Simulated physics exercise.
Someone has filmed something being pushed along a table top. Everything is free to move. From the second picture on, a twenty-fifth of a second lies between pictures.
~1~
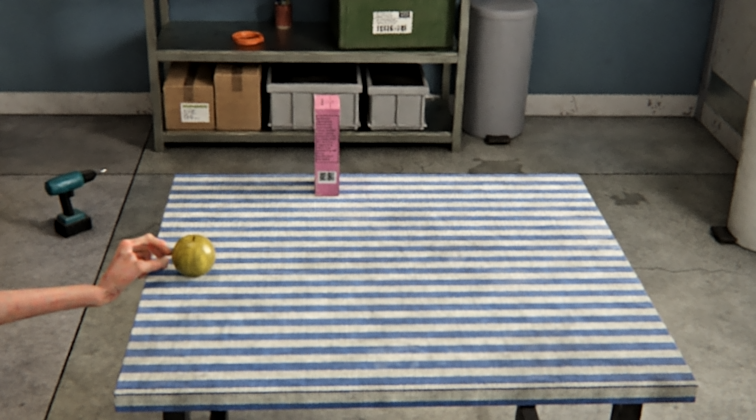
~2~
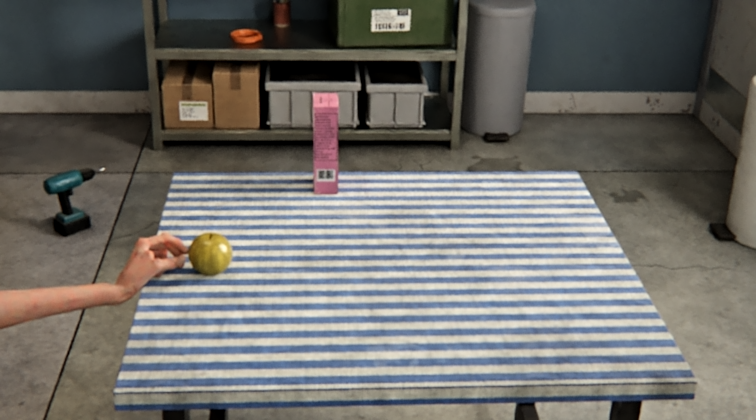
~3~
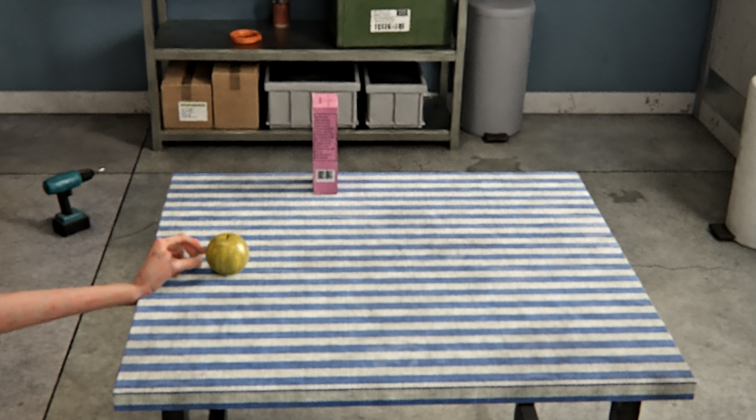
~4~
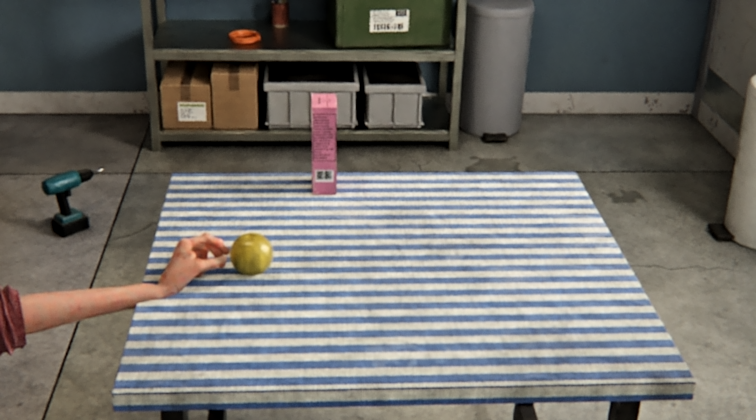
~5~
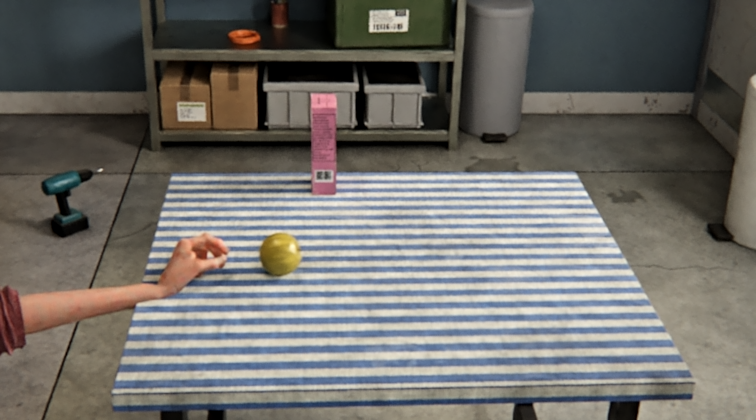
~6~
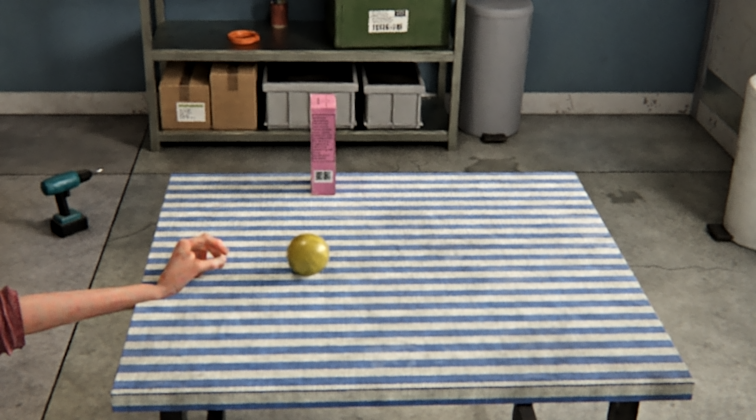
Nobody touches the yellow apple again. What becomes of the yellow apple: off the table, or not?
The yellow apple falls off the table.
Then, 0.40 s past the last view, yellow apple displaced well along near (562, 252).
Then, 0.80 s past the last view, yellow apple now off the table.
Finally, off the table, yellow apple.
